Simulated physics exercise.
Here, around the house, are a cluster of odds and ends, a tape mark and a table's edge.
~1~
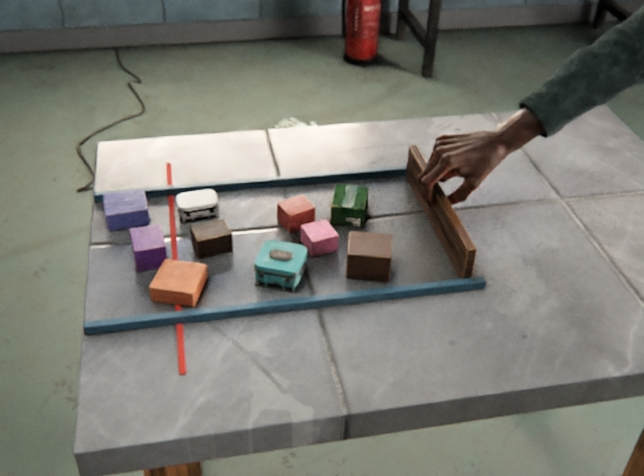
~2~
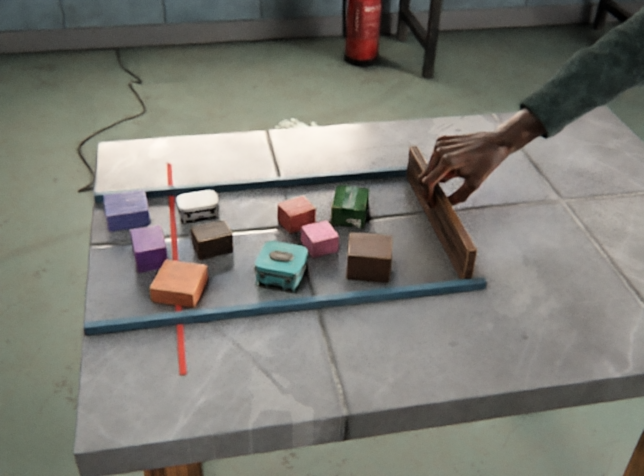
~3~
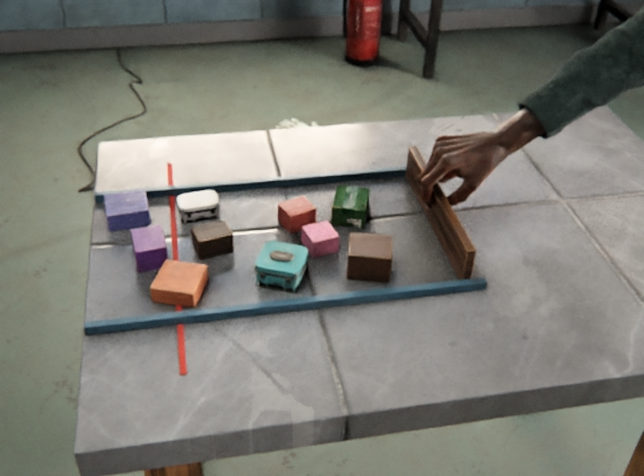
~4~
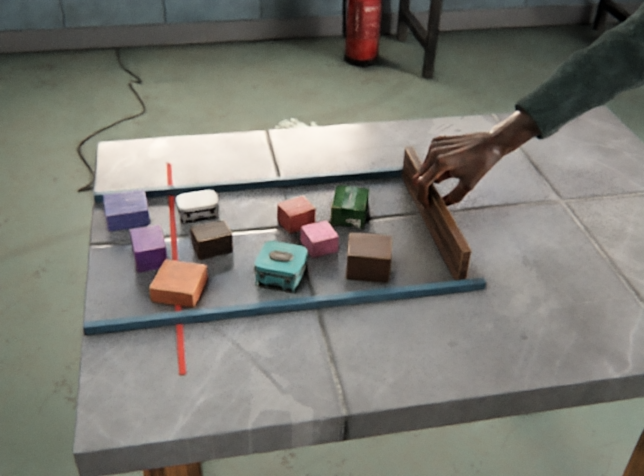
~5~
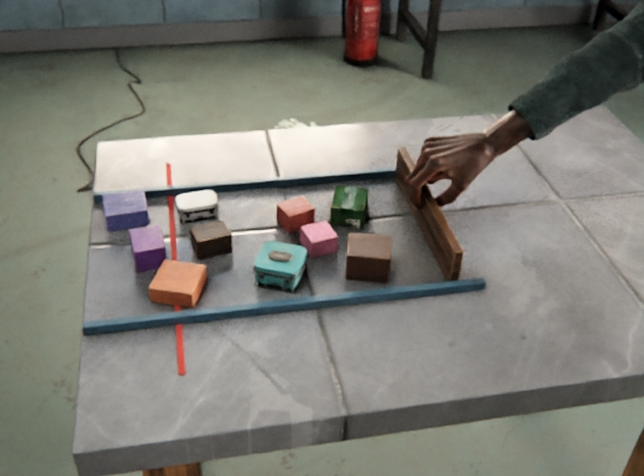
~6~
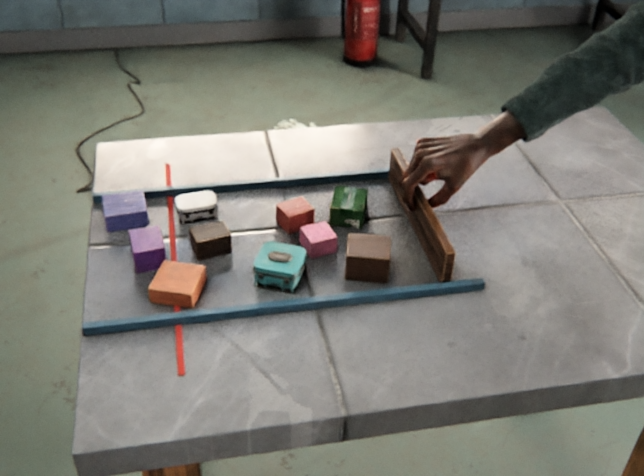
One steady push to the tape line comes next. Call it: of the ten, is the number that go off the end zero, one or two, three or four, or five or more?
One or two go off.
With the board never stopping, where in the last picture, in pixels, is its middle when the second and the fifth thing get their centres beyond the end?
I'd say close to (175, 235), and after that close to (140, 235).
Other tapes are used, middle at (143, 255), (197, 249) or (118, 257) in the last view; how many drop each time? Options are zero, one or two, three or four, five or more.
Place by place, the answers come out as either three or four; no fall at all; at least five.
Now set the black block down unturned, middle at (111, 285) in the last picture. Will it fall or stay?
The black block goes down.
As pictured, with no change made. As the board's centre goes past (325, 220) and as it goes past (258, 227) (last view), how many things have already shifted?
Answer - first 5, then 7.
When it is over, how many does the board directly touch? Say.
4 of them.
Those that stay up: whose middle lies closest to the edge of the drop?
That's the purple block.
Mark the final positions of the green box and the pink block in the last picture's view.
They come to rest around (154, 227) and (159, 254).
Early on, none off yet; blue block at rest near (125, 211); purple block at rest near (148, 249); orange block at rest near (178, 284).
A while later, none off yet; blue block at rest near (125, 211); purple block at rest near (148, 249); orange block travelled about its own width near (149, 290).
Finally, the number that fall off is one or two; lost, orange block.
